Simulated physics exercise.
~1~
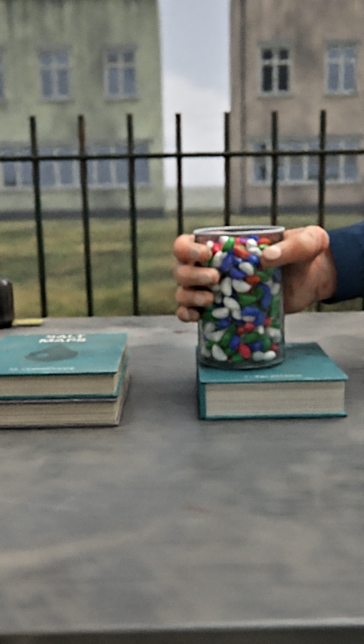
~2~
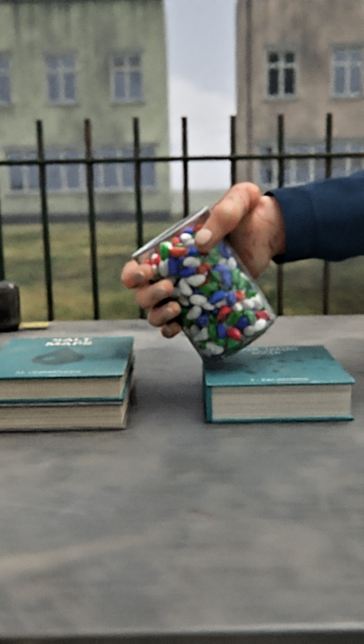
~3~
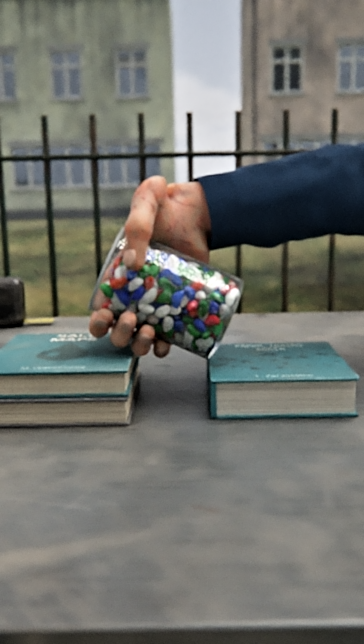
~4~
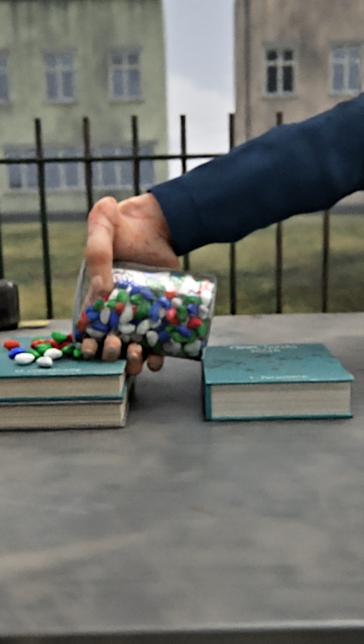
Glass of colourful jelly beans being lifted off a book by a hand and tipped left, spilling some onto two stacked books.
